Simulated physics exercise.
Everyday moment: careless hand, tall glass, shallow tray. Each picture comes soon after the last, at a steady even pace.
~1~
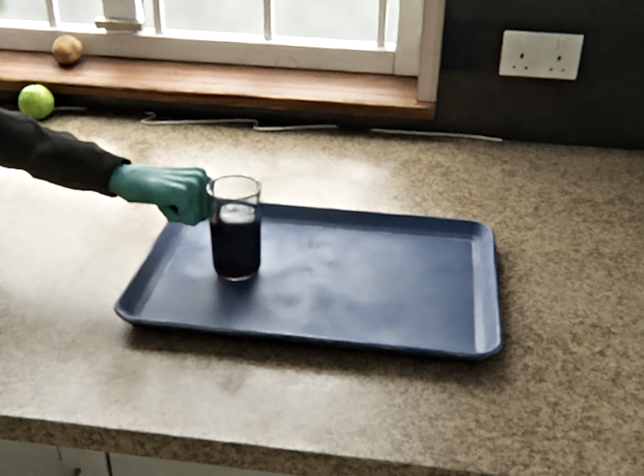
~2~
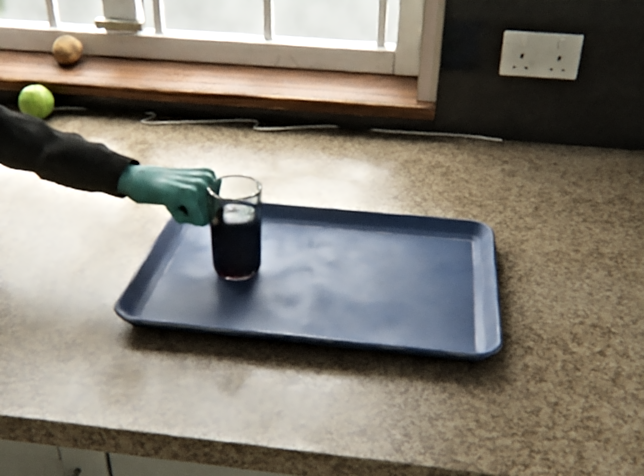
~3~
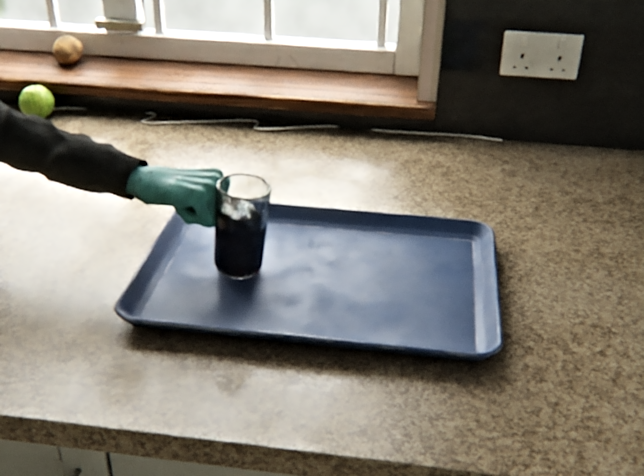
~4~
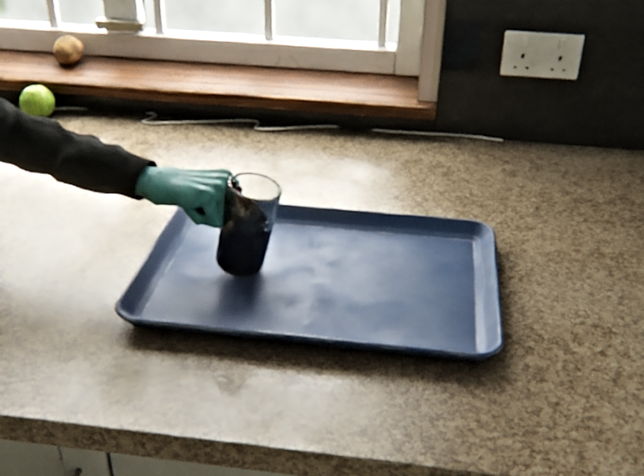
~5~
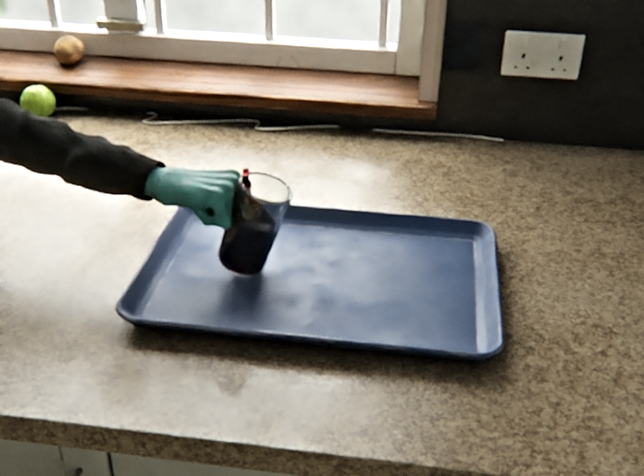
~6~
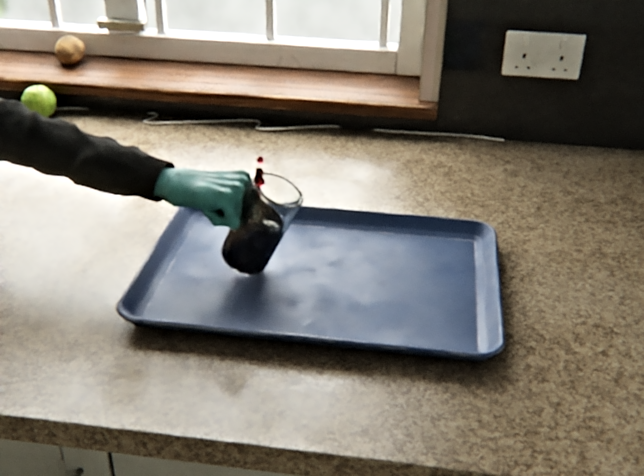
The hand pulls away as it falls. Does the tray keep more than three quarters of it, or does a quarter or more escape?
Result: A quarter or more escapes.
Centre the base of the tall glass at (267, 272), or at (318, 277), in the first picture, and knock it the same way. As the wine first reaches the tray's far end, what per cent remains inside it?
70 %, then 80 %, give or take.
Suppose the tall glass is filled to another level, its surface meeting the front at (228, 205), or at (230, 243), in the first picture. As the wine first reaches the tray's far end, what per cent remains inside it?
About 55 per cent first, about 55 per cent second.
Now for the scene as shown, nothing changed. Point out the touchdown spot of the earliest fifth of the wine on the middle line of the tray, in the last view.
(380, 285).
A moment on, the tall glass lies on its side and 99 per cent is in the glass, 0 on the tray and 1 above or beyond its rim.
Next, the tall glass lies on its side and 55 per cent is in the glass, 39 on the tray and 6 above or beyond its rim.
Then the tall glass lies on its side and 29 per cent is in the glass, 56 on the tray and 15 above or beyond its rim.
Later the tall glass lies on its side and 16 per cent is in the glass, 50 on the tray and 34 above or beyond its rim.
Finally, 66 per cent is held by tray and glass, 34 is off the tray.
